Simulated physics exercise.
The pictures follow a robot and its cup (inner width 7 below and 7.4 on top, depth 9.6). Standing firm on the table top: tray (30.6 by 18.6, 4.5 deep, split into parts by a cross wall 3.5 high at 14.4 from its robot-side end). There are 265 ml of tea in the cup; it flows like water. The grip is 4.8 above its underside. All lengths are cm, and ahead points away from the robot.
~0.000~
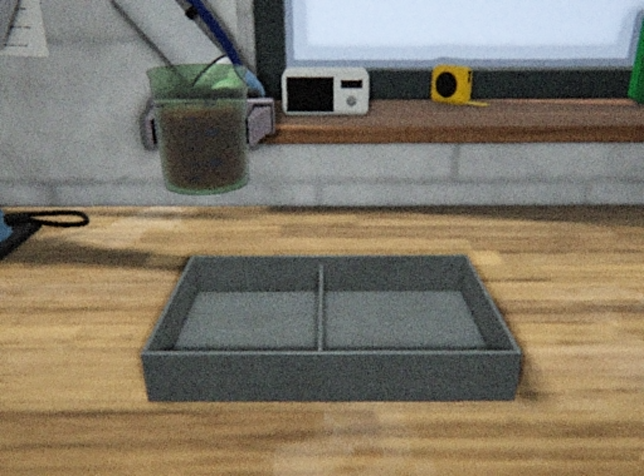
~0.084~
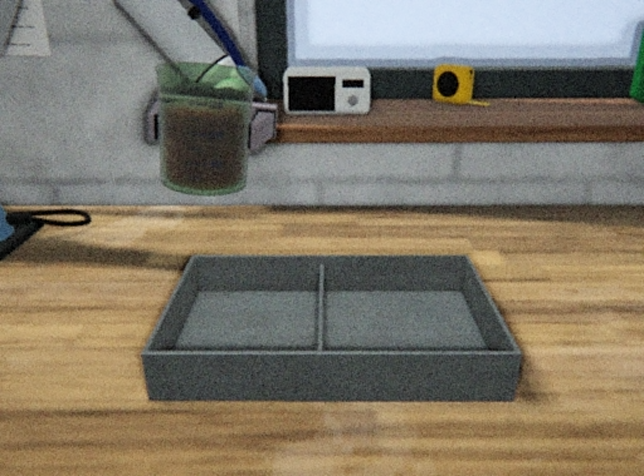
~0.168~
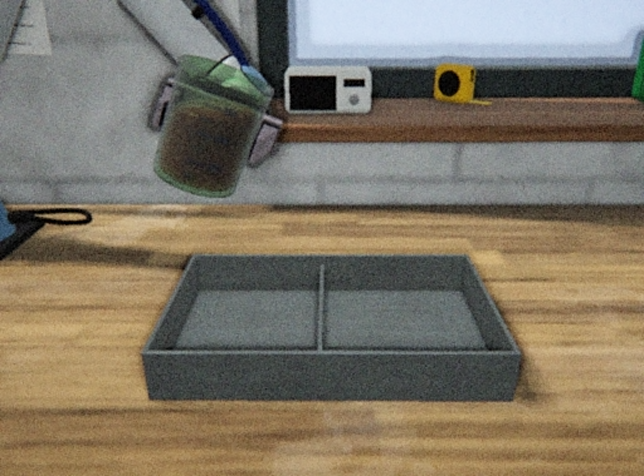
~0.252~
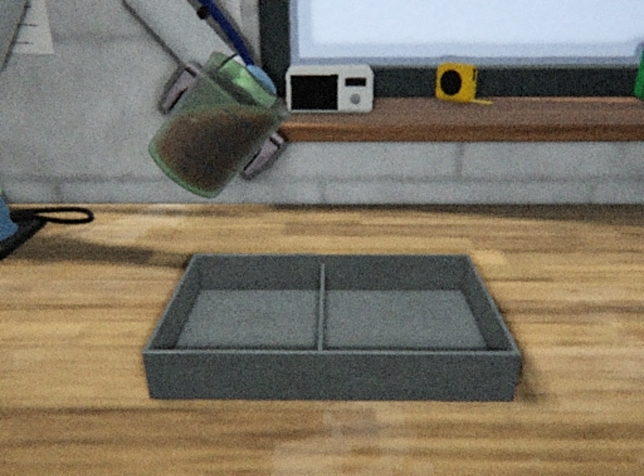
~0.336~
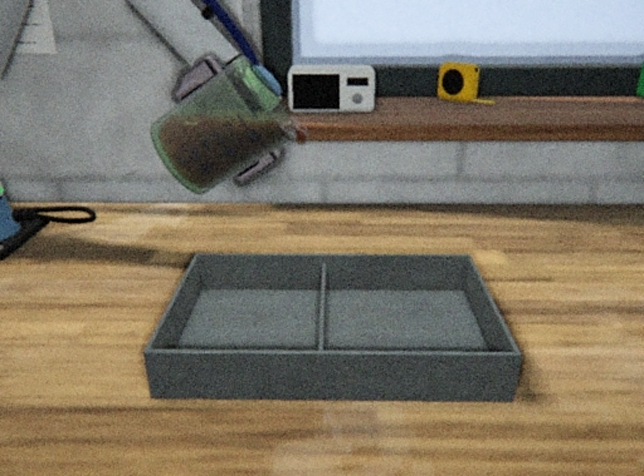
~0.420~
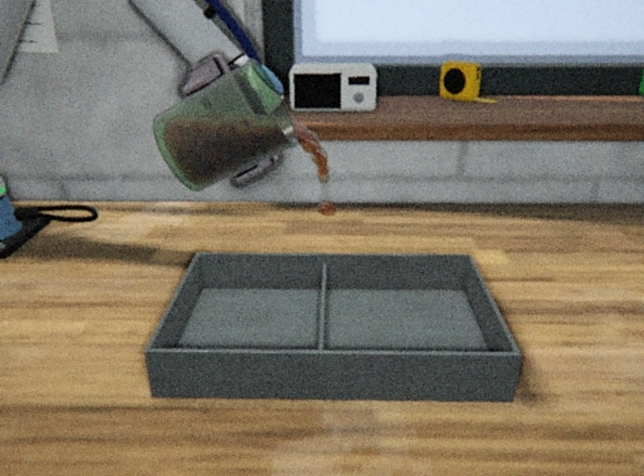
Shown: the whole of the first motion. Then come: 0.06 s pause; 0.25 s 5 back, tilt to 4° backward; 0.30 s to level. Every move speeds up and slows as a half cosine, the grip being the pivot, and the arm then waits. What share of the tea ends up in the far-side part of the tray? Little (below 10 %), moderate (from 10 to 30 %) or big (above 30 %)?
In the far-side part of the tray the share is moderate, from 10 to 30 %.
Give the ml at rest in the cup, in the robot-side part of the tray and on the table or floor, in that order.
Roughly 200, 10, 5 ml.
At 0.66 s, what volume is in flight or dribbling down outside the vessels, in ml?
About 30 ml.
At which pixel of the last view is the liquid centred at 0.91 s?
Near (231, 192).
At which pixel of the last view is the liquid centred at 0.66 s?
Near (225, 173).
After 0.66 s, tilted 7° forward, liquid up to 26 above the table; 205 ml in the cup, 35 ml in the far-side part, 30 ml in the air or running down outside.
After 0.91 s, tilted 1° backward, liquid up to 24 above the table; 205 ml in the cup, 45 ml in the far-side part, 10 ml in the robot-side part, 5 ml in the air or running down outside.
After 1.23 s, level, liquid up to 23 above the table; 205 ml in the cup, 45 ml in the far-side part, 10 ml in the robot-side part, 5 ml on the table or floor.
After 2.03 s, level, liquid up to 22 above the table; 205 ml in the cup, 45 ml in the far-side part, 10 ml in the robot-side part, 5 ml on the table or floor.
In the end, 205 ml in the cup, 45 ml in the far-side part, 10 ml in the robot-side part, 5 ml on the table or floor. That is 16 % in the far-side part of the tray.
